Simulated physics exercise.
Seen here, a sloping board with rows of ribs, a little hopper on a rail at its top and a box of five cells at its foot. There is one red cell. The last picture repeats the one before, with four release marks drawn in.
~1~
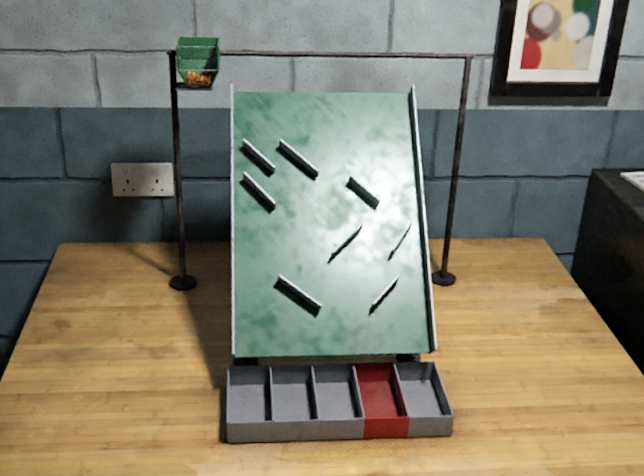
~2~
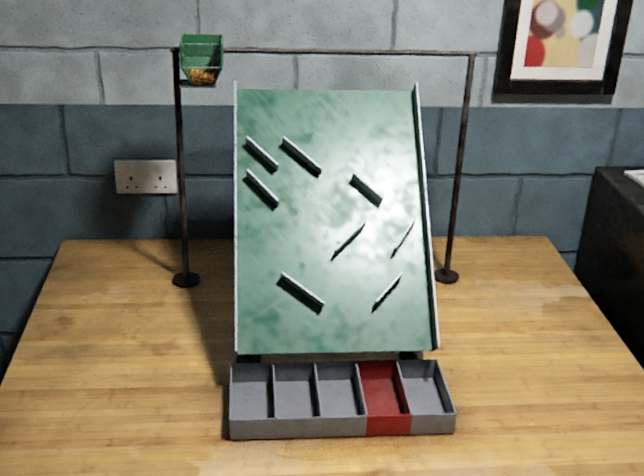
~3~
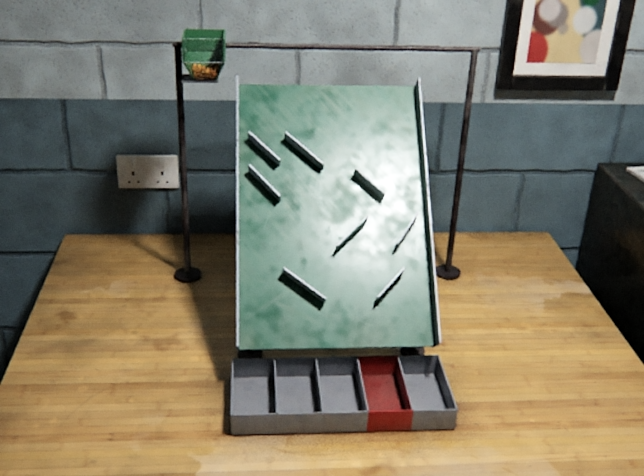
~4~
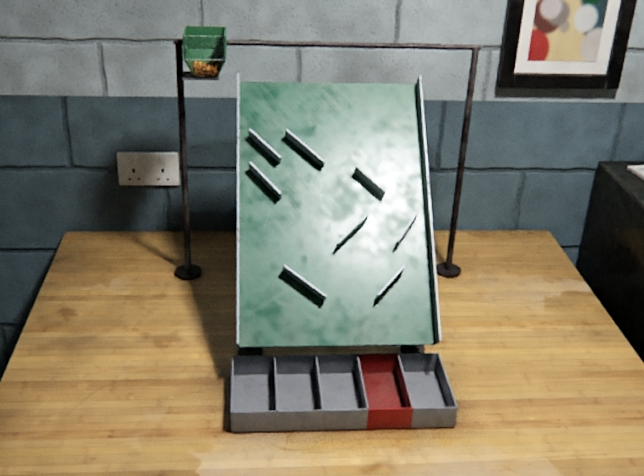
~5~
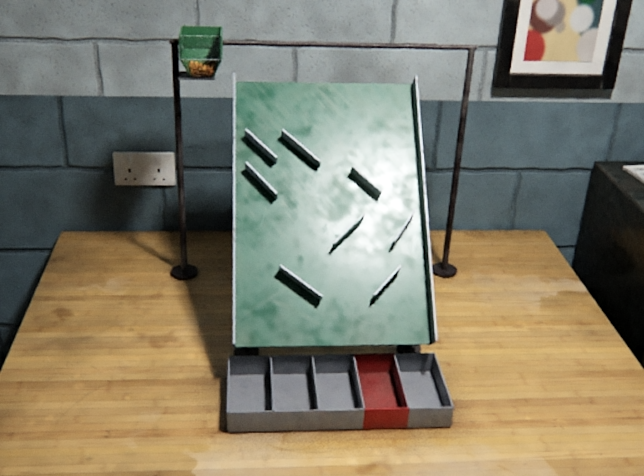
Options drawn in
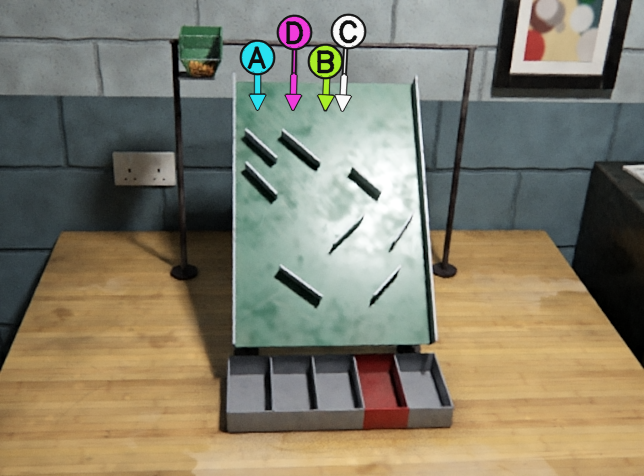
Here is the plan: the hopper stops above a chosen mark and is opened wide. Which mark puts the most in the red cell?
A is best.
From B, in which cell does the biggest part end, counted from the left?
It is the third one.
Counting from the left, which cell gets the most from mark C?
The third.
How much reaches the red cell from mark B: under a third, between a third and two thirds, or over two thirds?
It is under a third.
On the marked copy, mark A meets the board at (257, 104); mark B meets the board at (325, 104); mark C meets the board at (342, 105); mark D meets the board at (293, 104).
With A, about half in the red cell, about a third in other cells, a small part outside the box.
With B, about a quarter in the red cell, most in other cells.
With C, a small part in the red cell, most in other cells.
With D, about a third in the red cell, about two thirds in other cells.
